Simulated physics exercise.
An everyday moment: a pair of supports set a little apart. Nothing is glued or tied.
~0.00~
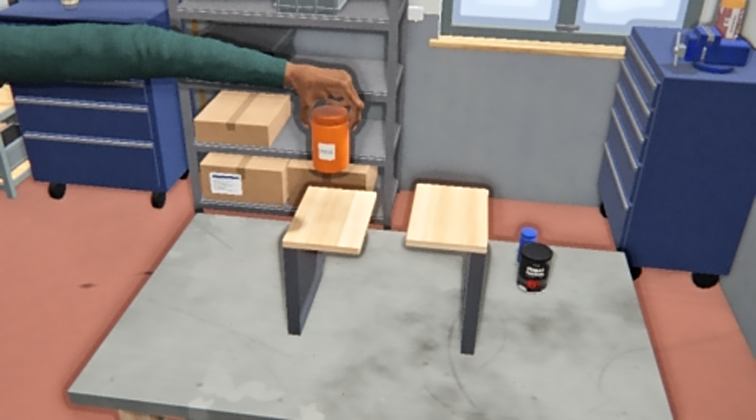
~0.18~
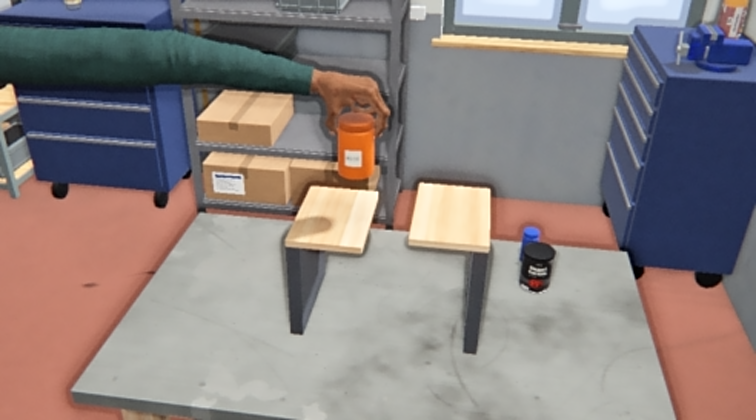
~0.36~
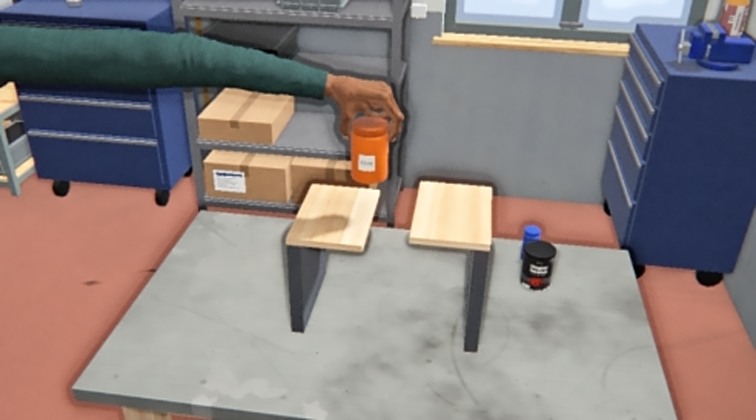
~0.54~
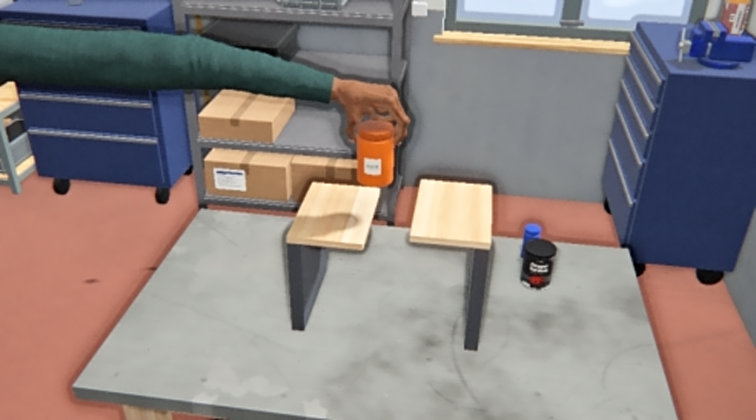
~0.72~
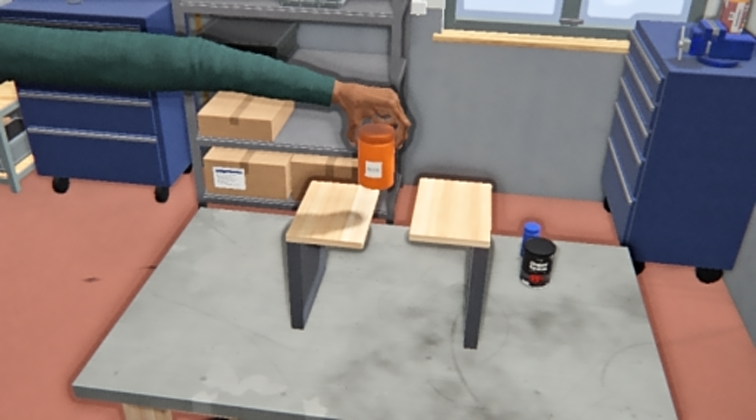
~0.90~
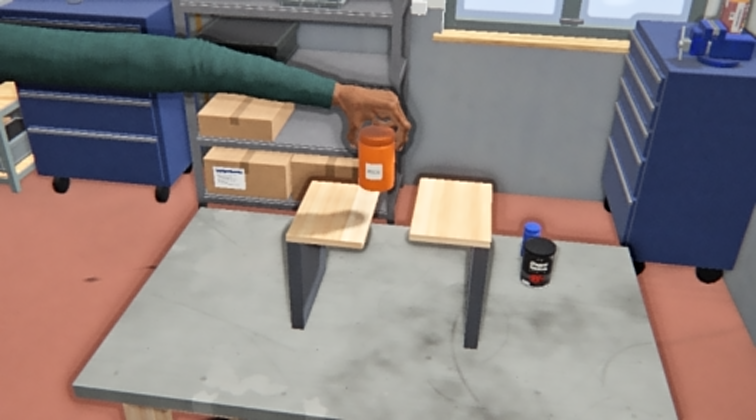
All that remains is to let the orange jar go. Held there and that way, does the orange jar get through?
The jar is caught.
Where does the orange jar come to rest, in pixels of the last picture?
Around (394, 200).
After 1.10 s, orange jar shifted about its own width near (376, 180).
After 1.20 s, orange jar turned 11° from how it was put near (382, 191).
In the end (1.9 s), toppled on the stand or table, orange jar; the other 2 unmoved. At the end, from the last picture's camera, orange jar near (394, 200). The jar lodges.
